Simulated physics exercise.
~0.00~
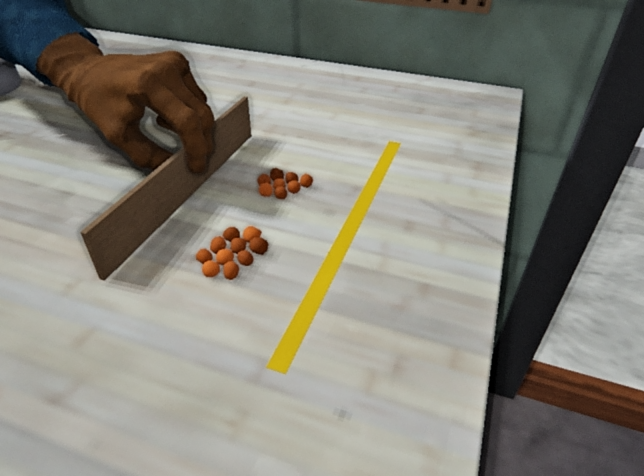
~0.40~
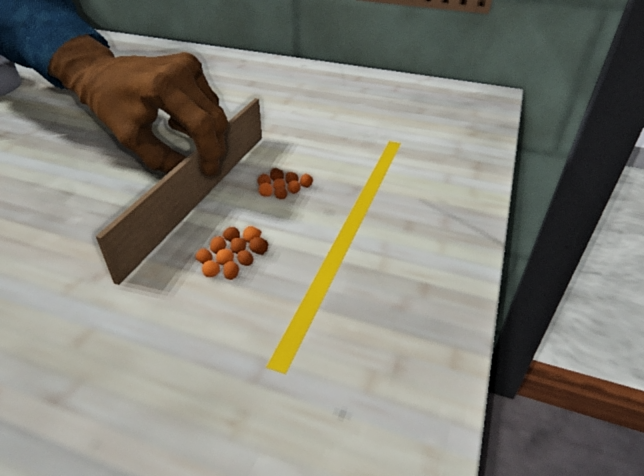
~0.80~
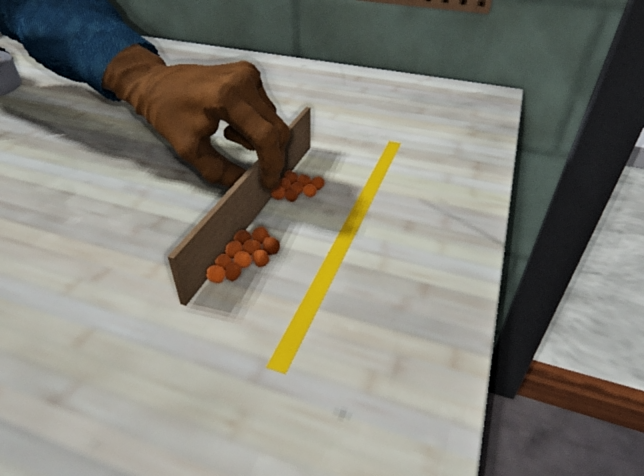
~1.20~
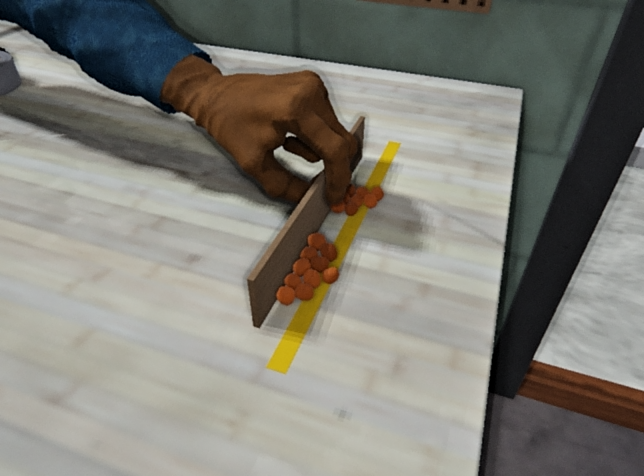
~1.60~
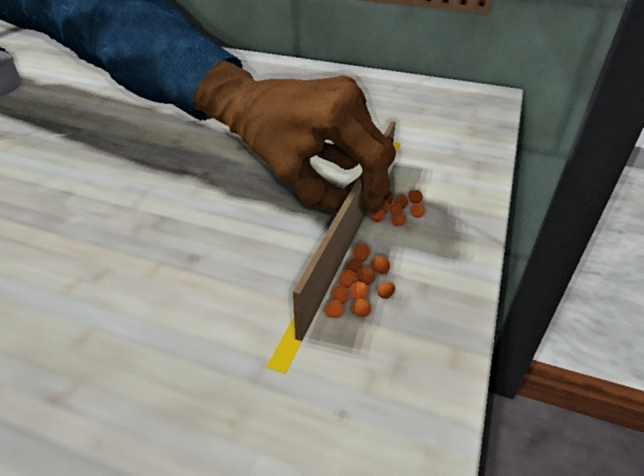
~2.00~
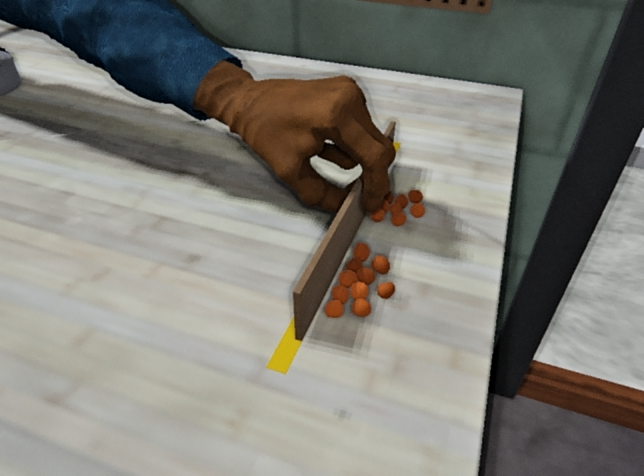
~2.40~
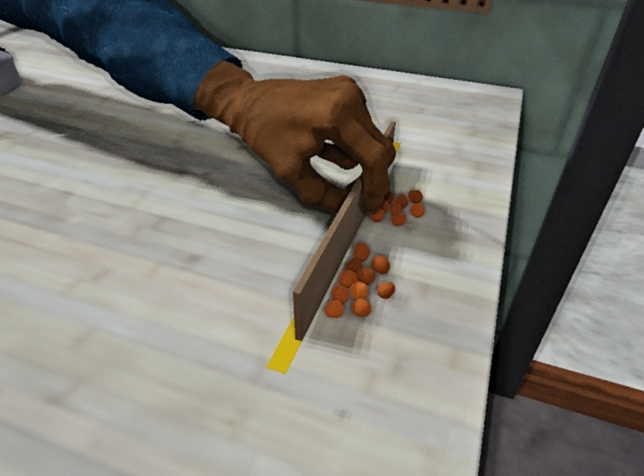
The footage shows a brown hand sliding an upright brown card rightward across a pale table, pushing two groups of small orange-brown balls over a strip of yellow tape. The card stops at the tape, and both groups come to rest on the table just beyond it.
